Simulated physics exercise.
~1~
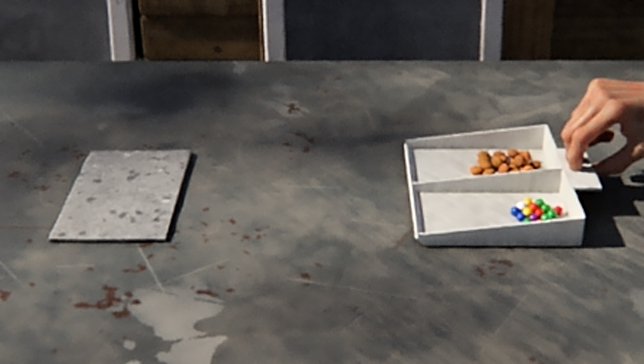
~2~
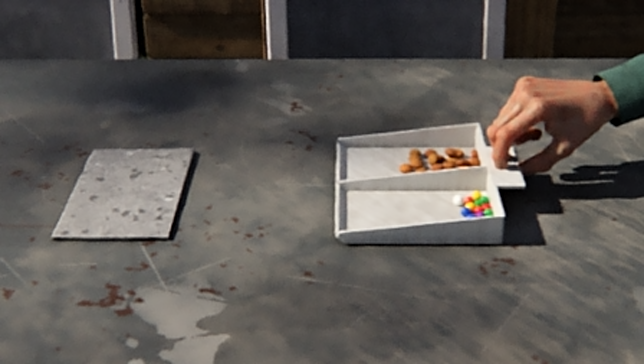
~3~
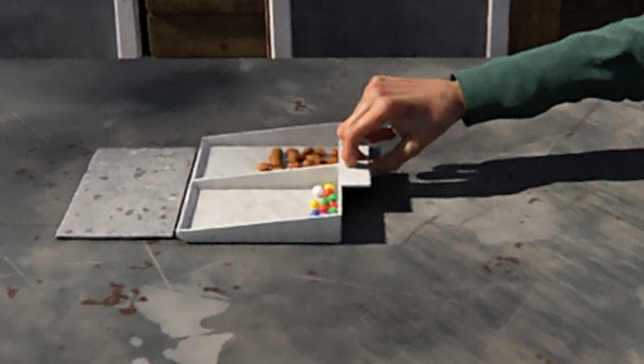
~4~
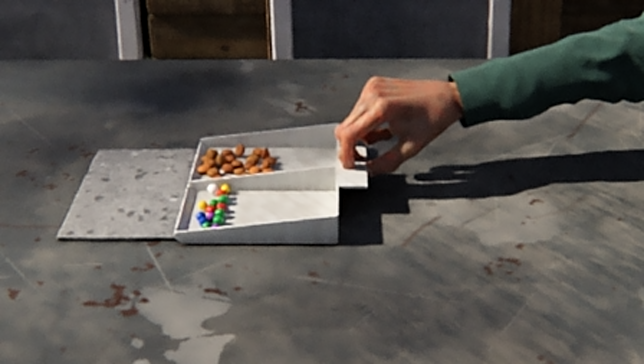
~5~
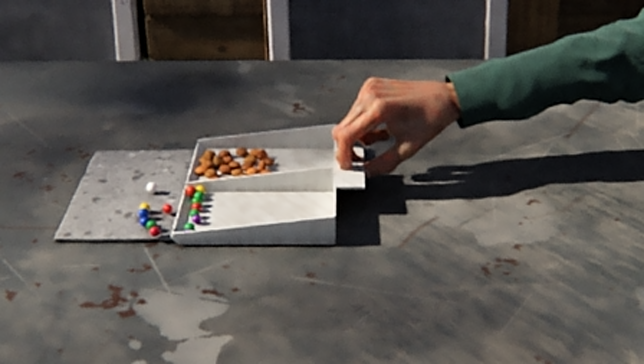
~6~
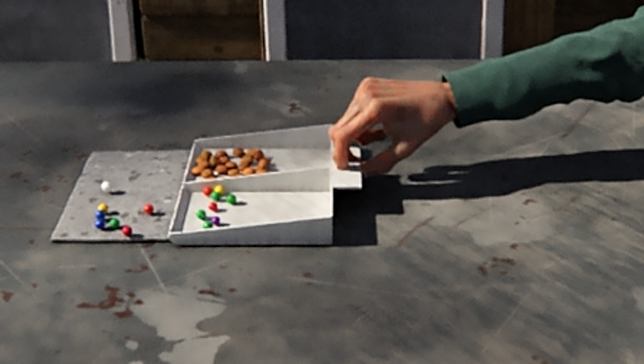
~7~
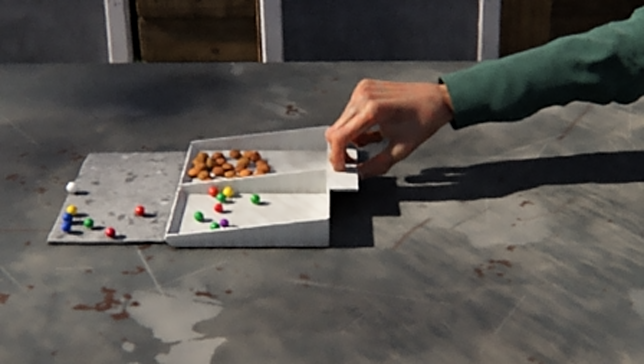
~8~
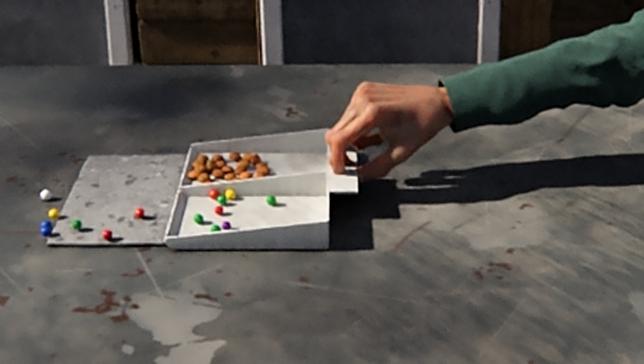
At first, a hand at the right holds the back of a white divided tray, with brown nuts in the far section and colourful round candies in the near one. It pushes the tray left across a dark, worn table towards a flat grey slab. The tray meets the slab and stops, and both handfuls slide forward towards the front rim. Some candies spill over onto the slab and roll left, while the others stay in the tray. In the end, a few candies have rolled past the slab's left edge, and the nuts remain inside.
